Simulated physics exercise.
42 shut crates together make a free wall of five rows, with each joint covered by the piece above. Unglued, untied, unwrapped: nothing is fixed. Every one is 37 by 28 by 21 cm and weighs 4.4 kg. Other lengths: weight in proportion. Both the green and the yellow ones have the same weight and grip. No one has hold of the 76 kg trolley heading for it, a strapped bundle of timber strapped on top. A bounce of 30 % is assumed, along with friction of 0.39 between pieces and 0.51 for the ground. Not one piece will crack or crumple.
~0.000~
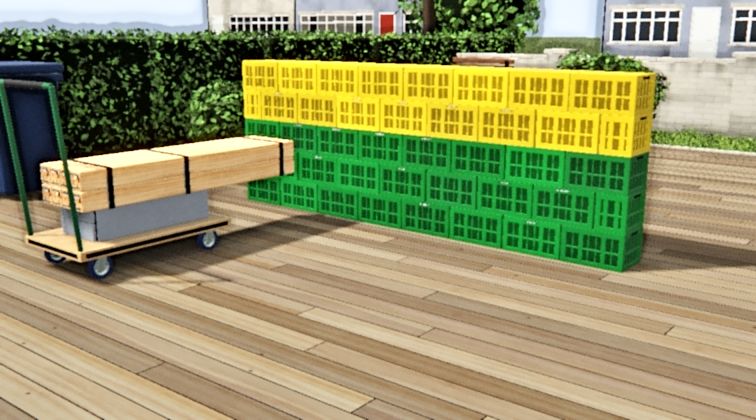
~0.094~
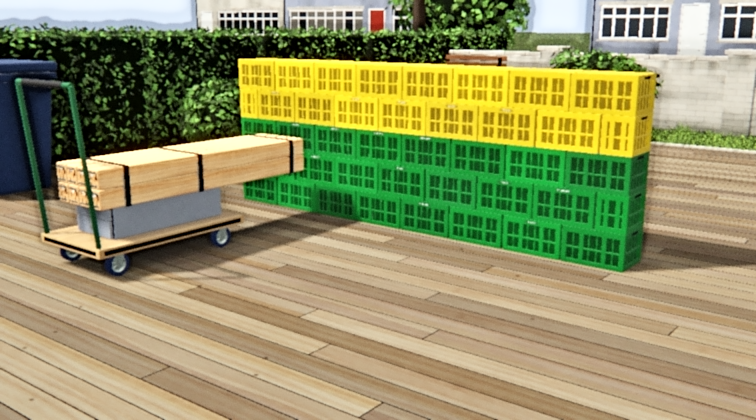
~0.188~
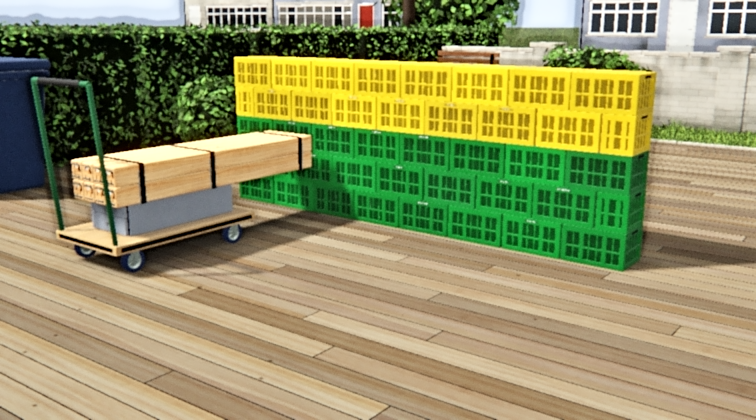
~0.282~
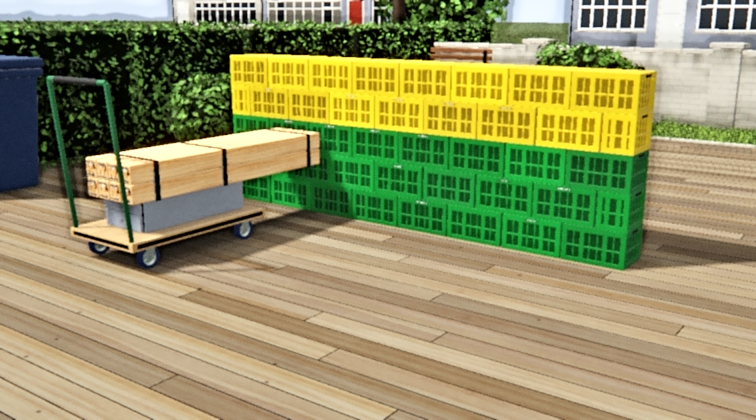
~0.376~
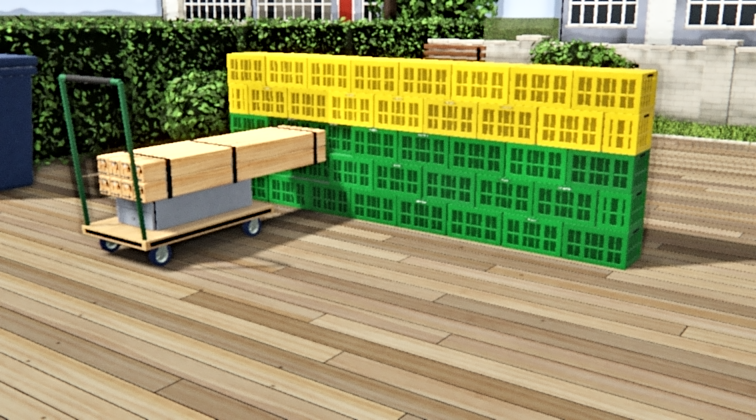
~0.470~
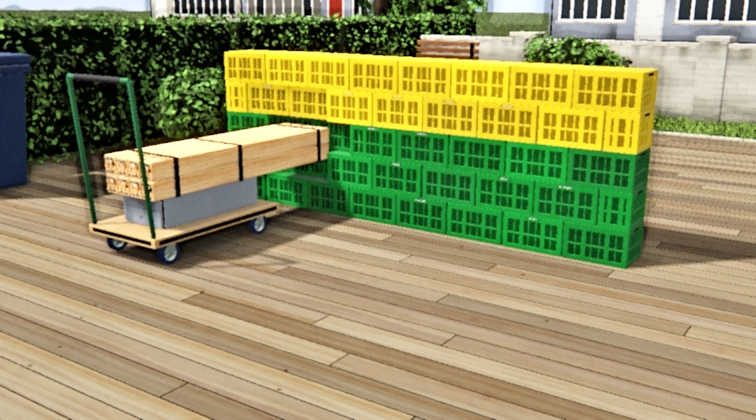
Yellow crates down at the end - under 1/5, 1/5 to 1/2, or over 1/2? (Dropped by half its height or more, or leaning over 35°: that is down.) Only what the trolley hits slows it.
A small share, below a fifth.
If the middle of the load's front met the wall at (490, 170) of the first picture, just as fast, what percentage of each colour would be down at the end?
The green ones would be 0 per cent down and the yellow ones 0 per cent.
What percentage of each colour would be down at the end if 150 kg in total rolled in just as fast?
Down by colour: Green 20, yellow 50 per cent.
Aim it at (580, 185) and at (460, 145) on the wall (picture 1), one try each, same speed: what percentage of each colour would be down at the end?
First try then second: Green 20 and 10, yellow 40 and 40 per cent.
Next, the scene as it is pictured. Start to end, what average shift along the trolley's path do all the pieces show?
Average: Roughly 5 cm.
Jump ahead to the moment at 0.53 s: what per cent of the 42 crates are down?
By then 0 %.
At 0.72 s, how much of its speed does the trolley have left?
I'd put it at roughly 0.1 m/s.
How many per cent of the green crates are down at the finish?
Green: 0%.
After 0.53 s, load 14 cm past the wall's line, still rolling; none of the 17 yellow crates down (0 of 42 in all colours); top yellow crate unmoved.
After 0.60 s, load 16 cm past the wall's line, still rolling; none of the 17 yellow crates down (0 of 42 in all colours); top yellow crate unmoved.
After 0.72 s, load 18 cm past the wall's line, still rolling; none of the 17 yellow crates down (0 of 42 in all colours); top yellow crate leaning 3°.
After 0.96 s, load 19 cm past the wall's line, stopped; none of the 17 yellow crates down (0 of 42 in all colours); top yellow crate leaning 6°.
At rest (1.5 s), load 20 cm past the wall's line, stopped; none of the 17 yellow crates down (0 of 42 in all colours); top yellow crate leaning 6°; top green crate unmoved. That is 0 per cent. As the last picture would show them, middles, top yellow crate near (388, 72), top green crate near (609, 166).
